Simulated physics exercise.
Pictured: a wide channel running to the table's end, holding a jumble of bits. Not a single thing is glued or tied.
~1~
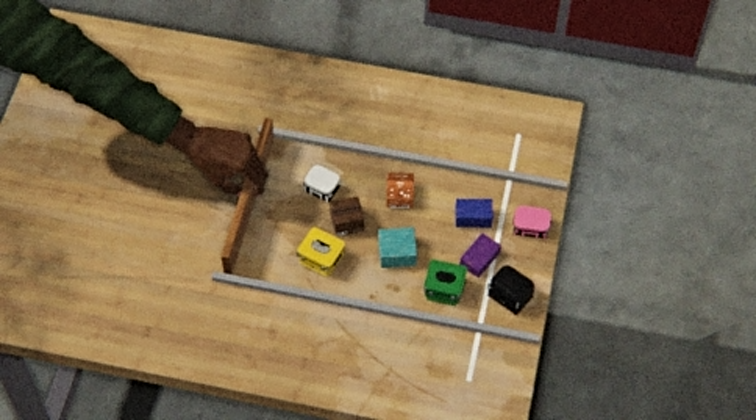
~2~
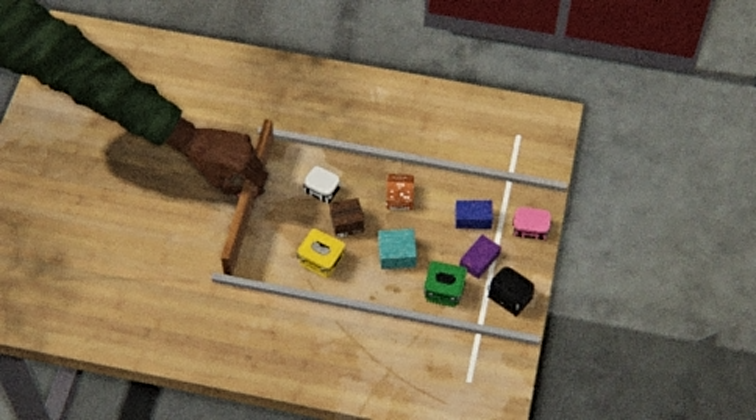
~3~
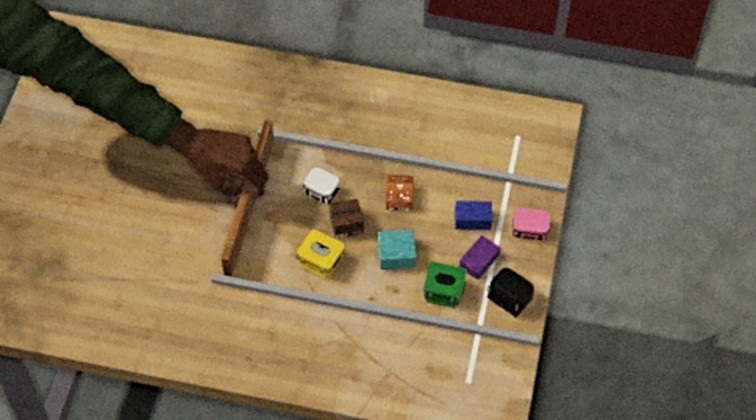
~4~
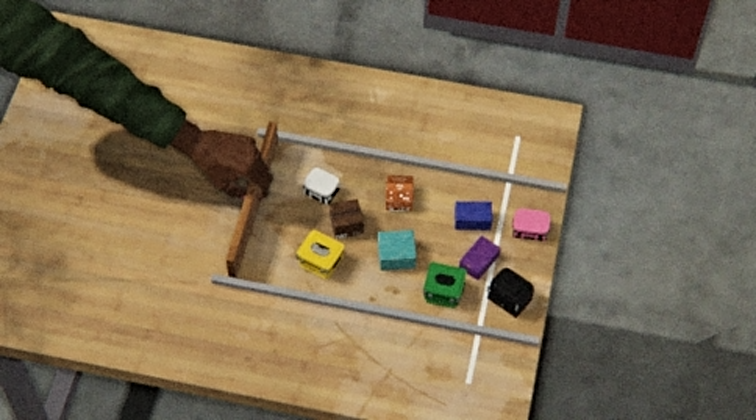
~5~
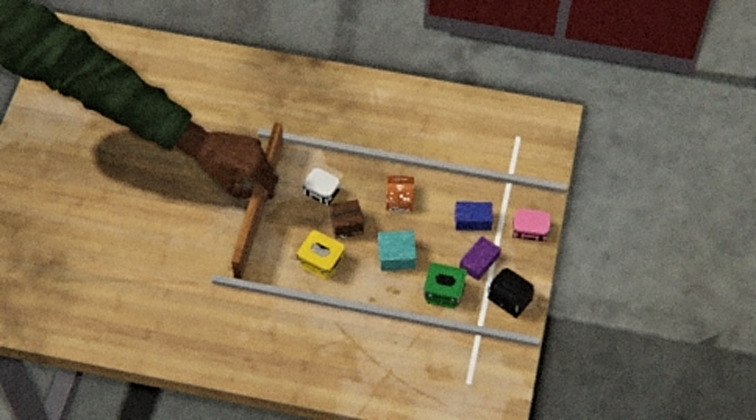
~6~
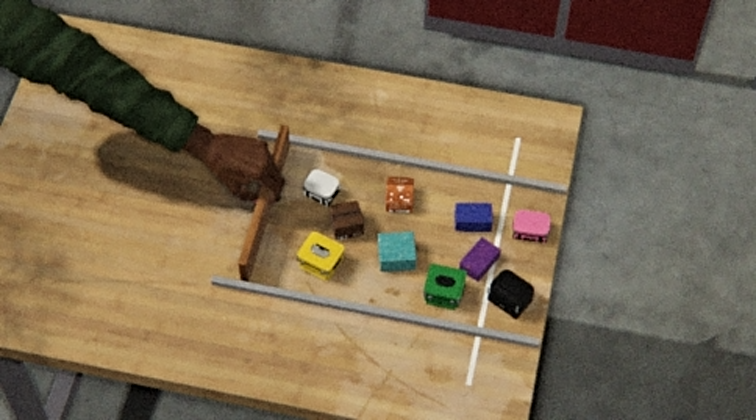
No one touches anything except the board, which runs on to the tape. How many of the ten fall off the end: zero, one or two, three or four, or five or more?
I expect three pieces, maybe four, to go over the edge.
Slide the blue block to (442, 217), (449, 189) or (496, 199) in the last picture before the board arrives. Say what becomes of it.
Results in order - down; down; down.
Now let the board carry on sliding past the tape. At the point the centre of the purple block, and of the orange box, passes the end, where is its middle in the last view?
Near (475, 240), then near (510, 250).
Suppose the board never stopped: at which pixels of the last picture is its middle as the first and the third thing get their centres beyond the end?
First: Around (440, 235). Next: Around (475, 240).
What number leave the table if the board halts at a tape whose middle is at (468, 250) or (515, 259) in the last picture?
You'd get 2 the first time and 7 the second.
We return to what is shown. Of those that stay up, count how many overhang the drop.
The answer comes to 2.
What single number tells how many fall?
Taken together, the number is 4.
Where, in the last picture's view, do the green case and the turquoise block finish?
In the last picture the green case sits at (541, 306) while the turquoise block sits at (544, 272).
Soon after, none off yet; pink case at rest near (531, 227); black case at rest near (511, 293); purple block at rest near (480, 260).
After that, none off yet; pink case at rest near (531, 227); black case at rest near (511, 293); purple block moving near (487, 259).
And then, none off yet; pink case tilting well over near (579, 247); black case displaced about its own width near (549, 298); purple block displaced about its own width near (538, 261).
In the end, the number that fall off is three or four; gone, blue block, purple block, black case and pink case.
